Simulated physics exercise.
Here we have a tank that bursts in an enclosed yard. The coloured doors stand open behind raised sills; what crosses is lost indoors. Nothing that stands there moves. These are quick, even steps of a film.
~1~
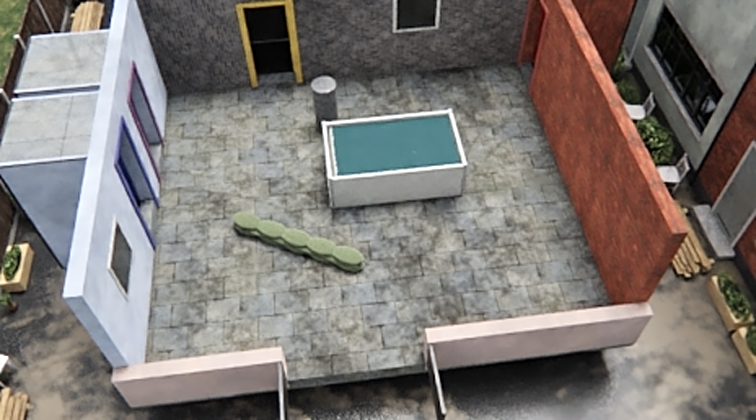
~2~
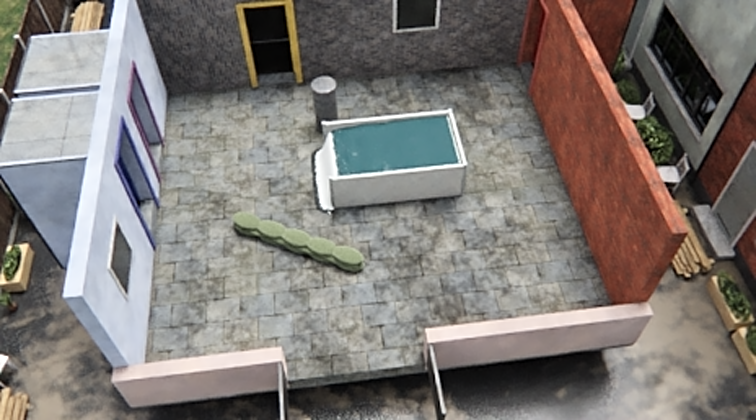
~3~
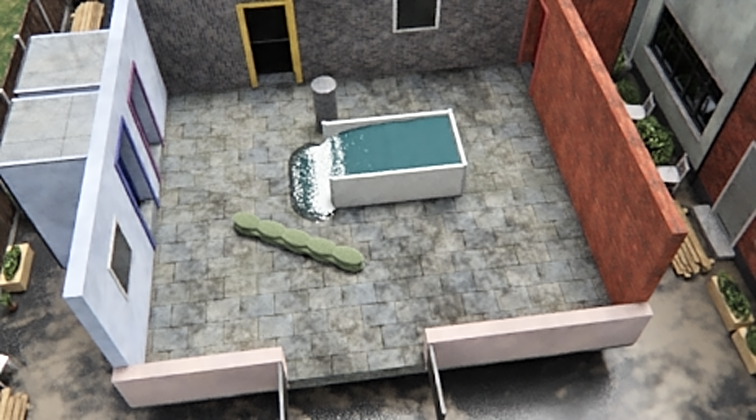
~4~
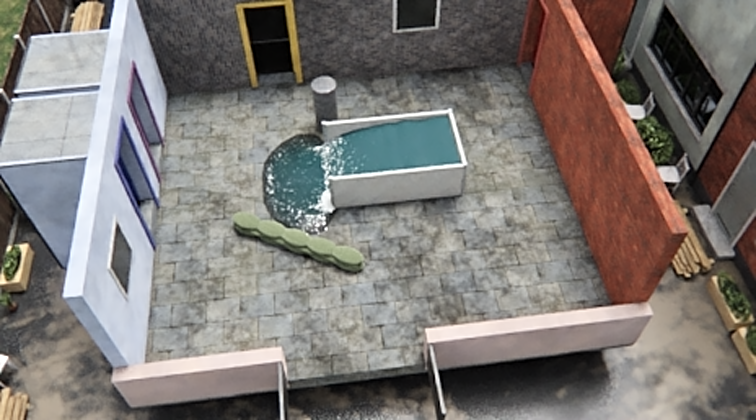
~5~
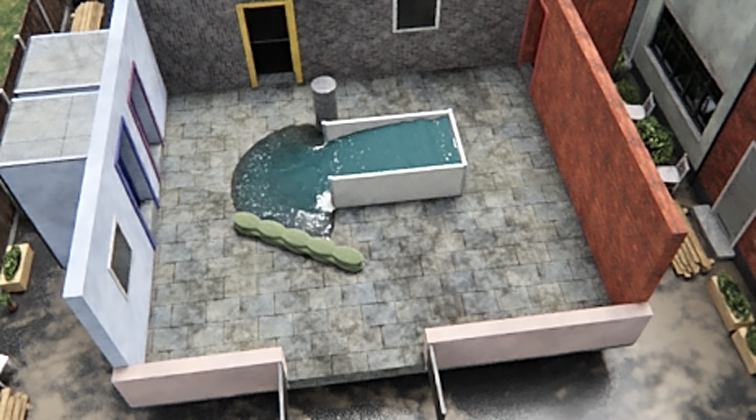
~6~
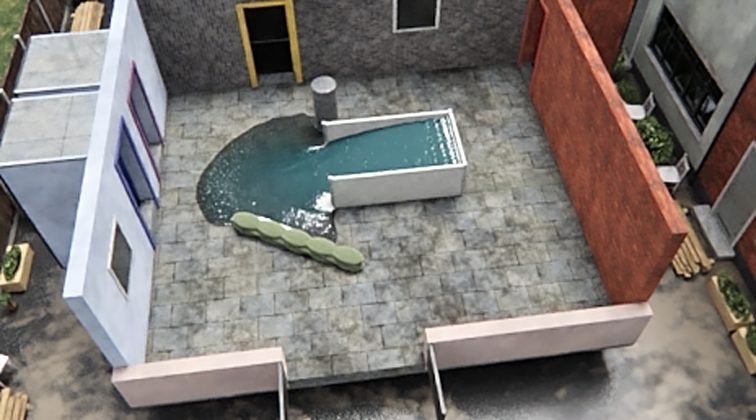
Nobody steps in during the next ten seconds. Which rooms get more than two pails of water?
In the end: The yellow door admits no more than that; the blue door admits no more than that; the red door admits no more than that; the purple door lets in a lot.
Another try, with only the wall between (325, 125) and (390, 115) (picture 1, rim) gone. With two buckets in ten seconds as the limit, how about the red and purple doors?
Red door passes that mark; purple door is under.
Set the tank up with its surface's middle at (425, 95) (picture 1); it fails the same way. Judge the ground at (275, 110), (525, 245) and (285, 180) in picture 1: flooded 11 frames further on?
In that order: Under water, clear, covered.
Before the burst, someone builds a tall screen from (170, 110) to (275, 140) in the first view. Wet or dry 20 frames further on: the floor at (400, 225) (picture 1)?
At that place: Wet.
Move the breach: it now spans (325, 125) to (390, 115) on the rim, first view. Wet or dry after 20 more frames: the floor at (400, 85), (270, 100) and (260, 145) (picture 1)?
As listed: Awash, awash, wet.
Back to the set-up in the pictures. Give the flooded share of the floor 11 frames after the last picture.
Roughly 30 per cent.
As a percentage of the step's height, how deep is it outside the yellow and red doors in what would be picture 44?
About 70 and 0 per cent.
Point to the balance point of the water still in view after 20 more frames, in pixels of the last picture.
Around (259, 179).
A moment on, water covers 20 % of the floor; the yellow door not reached, the blue door wet at the sill, nothing in, the red door not reached, the purple door under two buckets in.
Next, water covers 30 % of the floor; the yellow door wet at the sill, nothing in, the blue door under two buckets in, the red door not reached, the purple door over two buckets in.
Then, water covers 40 % of the floor; the yellow door wet at the sill, nothing in, the blue door under two buckets in, the red door not reached, the purple door far over two buckets in.
Later, water covers 75 % of the floor; the yellow door wet at the sill, nothing in, the blue door under two buckets in, the red door not reached, the purple door far over two buckets in.
In the end, water covers 95 % of the floor; the yellow door wet at the sill, nothing in, the blue door under two buckets in, the red door under two buckets in, the purple door far over two buckets in.
